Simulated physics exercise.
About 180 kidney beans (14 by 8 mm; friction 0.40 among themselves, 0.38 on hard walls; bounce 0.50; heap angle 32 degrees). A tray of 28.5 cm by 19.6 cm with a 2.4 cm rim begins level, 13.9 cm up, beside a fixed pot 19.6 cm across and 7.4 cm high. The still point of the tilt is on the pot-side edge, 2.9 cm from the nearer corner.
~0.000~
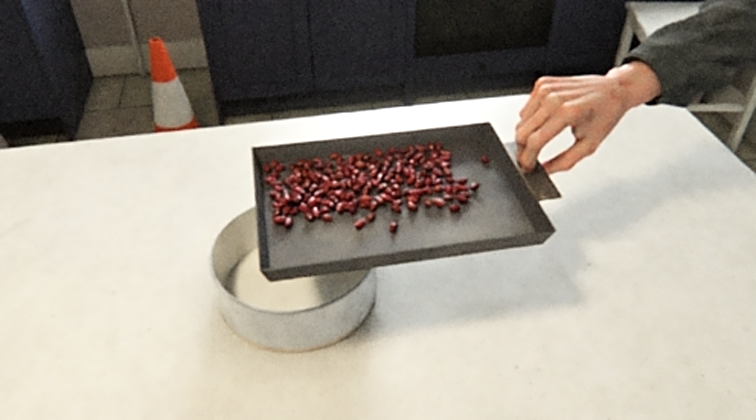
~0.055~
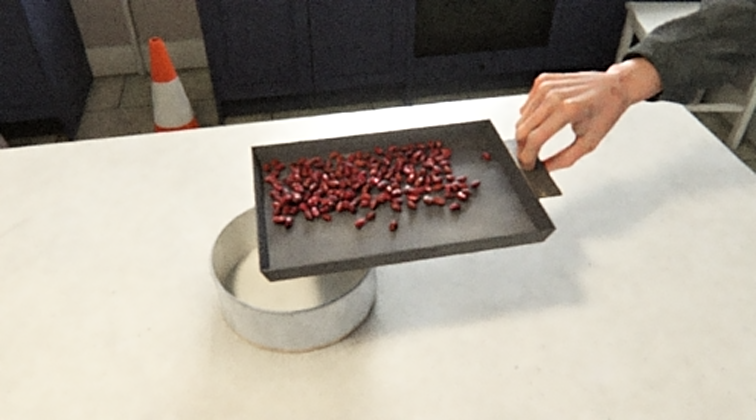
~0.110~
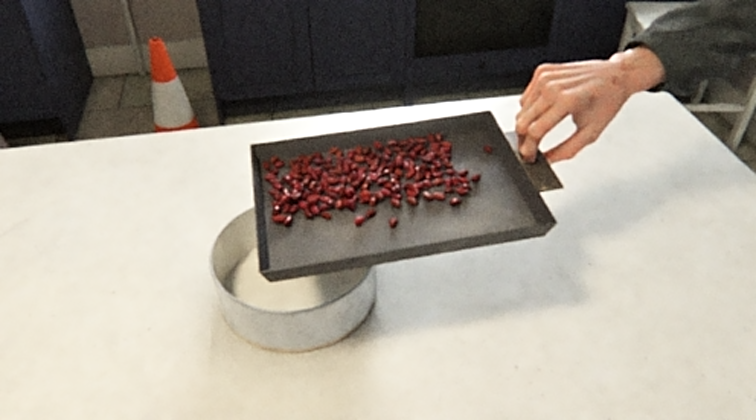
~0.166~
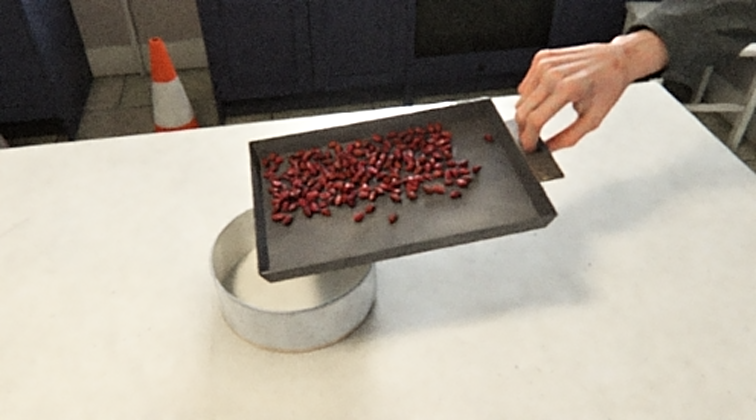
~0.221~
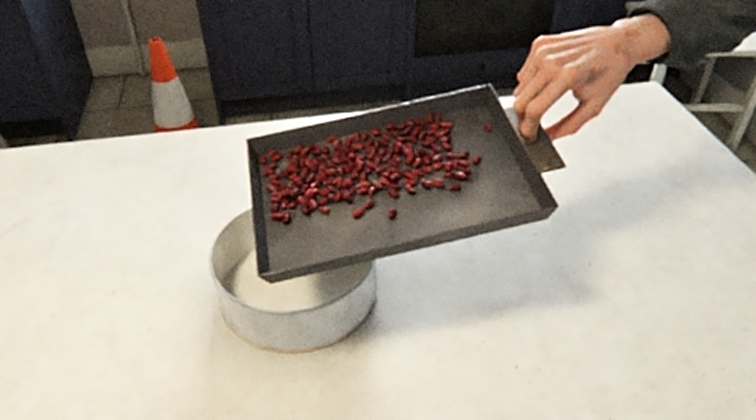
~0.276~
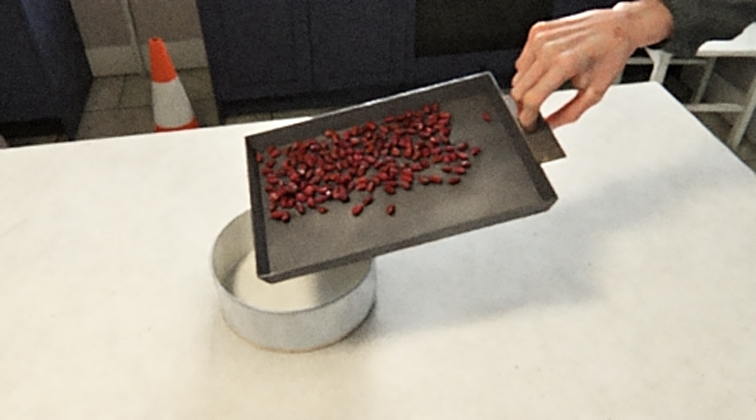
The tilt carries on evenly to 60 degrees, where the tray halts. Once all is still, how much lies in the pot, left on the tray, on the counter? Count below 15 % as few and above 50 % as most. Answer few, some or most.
Pot few, tray most, counter some.
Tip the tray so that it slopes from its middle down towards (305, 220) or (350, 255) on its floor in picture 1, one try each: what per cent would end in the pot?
Some 0 and 0 per cent.
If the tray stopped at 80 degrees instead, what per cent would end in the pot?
It would be near 0 per cent.
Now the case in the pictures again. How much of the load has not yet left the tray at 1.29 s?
Roughly 80 per cent.
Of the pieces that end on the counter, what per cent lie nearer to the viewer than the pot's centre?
About 100 per cent.
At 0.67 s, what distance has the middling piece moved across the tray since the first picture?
About 5 cm.
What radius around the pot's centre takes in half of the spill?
Roughly 20 cm.
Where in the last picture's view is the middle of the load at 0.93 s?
At about (272, 225).
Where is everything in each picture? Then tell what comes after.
In the first frame, tray tilt 0 degrees, front corners at (267, 265) and (547, 227); middle of the pieces at (361, 180); pot at (294, 248).
In the second frame, tray tilt 1 degrees, front corners at (267, 265) and (547, 225); middle of the pieces at (361, 179).
In the third frame, tray tilt 3 degrees, front corners at (267, 266) and (548, 219); middle of the pieces at (361, 175).
In the fourth frame, tray tilt 6 degrees, front corners at (266, 267) and (548, 211), lowest corner left front; middle of the pieces at (360, 169).
In the fifth frame, tray tilt 9 degrees, front corners at (265, 269) and (549, 203), lowest corner left front; middle of the pieces at (359, 164).
In the sixth frame, tray tilt 13 degrees, front corners at (264, 270) and (549, 195), lowest corner left front; middle of the pieces at (357, 158); pot at (294, 248). The tray's pace is about 60 degrees a second.
After 0.67 s, tilt 36 degrees; the tray holds 100 %, the pot 0 %.
Then, at 0.93 s, tilt 51 degrees; the tray holds 100 %, the pot 0 %.
Then, at 1.29 s, tilt 60 degrees; the tray holds 80 %, the pot 0 %.
At rest (2.8 s), pot 0 %, tray 75 %, counter 25 %.
